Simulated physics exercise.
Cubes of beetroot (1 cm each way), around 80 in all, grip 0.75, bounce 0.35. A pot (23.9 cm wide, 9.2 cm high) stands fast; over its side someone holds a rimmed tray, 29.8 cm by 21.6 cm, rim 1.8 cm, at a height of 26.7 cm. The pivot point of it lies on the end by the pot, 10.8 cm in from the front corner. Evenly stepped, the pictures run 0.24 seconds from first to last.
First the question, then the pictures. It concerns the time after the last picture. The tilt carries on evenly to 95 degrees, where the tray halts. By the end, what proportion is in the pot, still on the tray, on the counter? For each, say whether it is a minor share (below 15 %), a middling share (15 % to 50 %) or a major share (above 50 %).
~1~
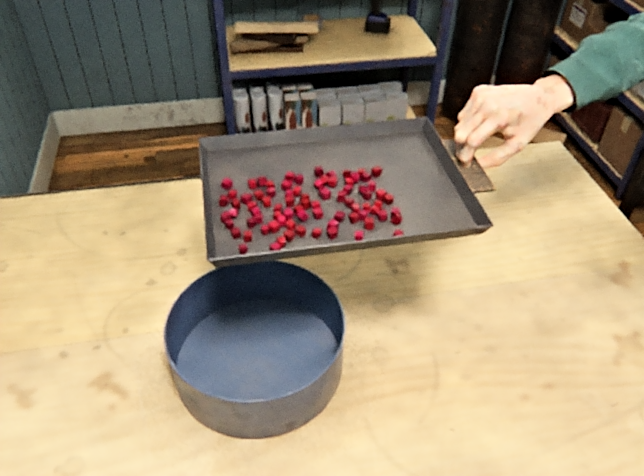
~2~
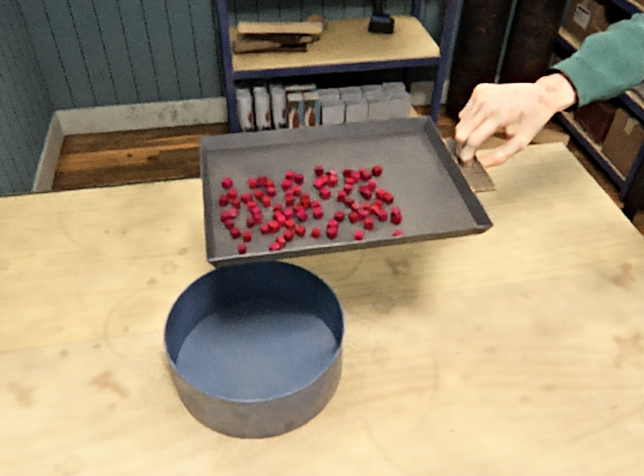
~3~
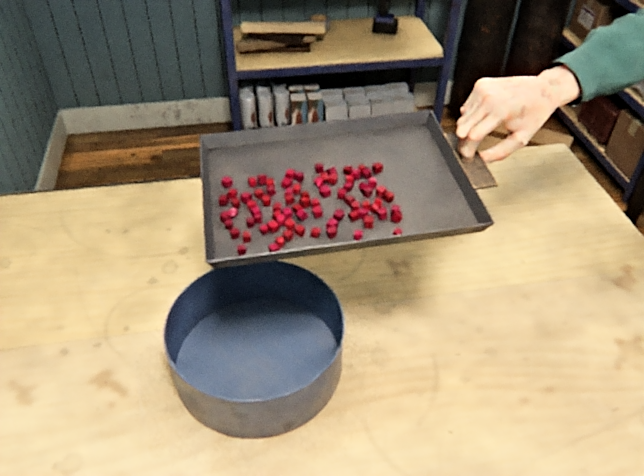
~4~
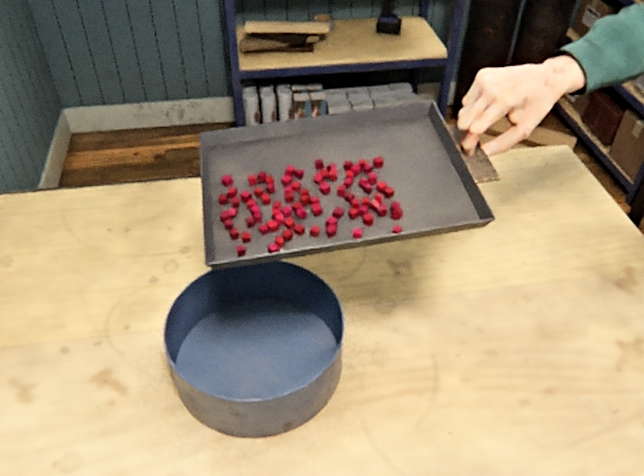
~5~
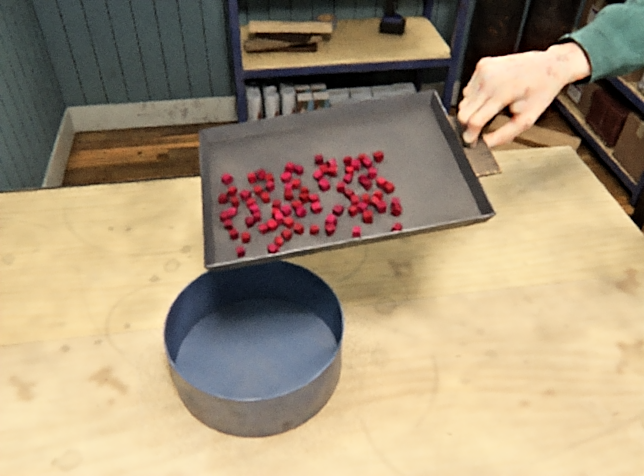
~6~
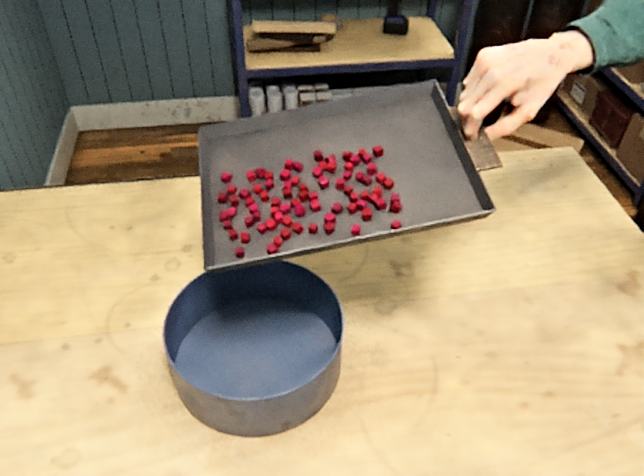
Result: Pot: It's going to get the main portion of the load. Tray: It's going to get a small sliver of the load. Counter: It's going to get a small sliver of the load.
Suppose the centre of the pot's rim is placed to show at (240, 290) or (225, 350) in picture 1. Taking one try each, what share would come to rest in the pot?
The shares would be near 45 and 100 per cent respectively.
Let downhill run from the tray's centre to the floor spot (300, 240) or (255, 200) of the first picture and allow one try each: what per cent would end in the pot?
That would be close to 100 per cent, then close to 65 per cent.
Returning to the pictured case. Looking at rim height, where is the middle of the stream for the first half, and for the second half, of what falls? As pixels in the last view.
Early: About (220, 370); late: About (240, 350).
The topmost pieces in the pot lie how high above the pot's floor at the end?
Around 2.0 cm above the floor.
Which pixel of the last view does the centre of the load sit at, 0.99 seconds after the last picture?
I reckon close to (237, 278).
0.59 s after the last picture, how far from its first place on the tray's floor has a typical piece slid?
8 cm.
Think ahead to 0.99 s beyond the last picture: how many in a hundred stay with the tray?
I'd put it at roughly 60 per cent.
Then, 0.59 s after the last picture, tilt 51 degrees; the tray holds 100 %, the pot 0 %.
Then, 0.99 s after the last picture, tilt 77 degrees; the tray holds 60 %, the pot 30 %.
Then, 1.47 s after the last picture, tilt 95 degrees; the tray holds 0 %, the pot 90 %.
In the end, pot 100 %, tray 0 %, counter 5 %.
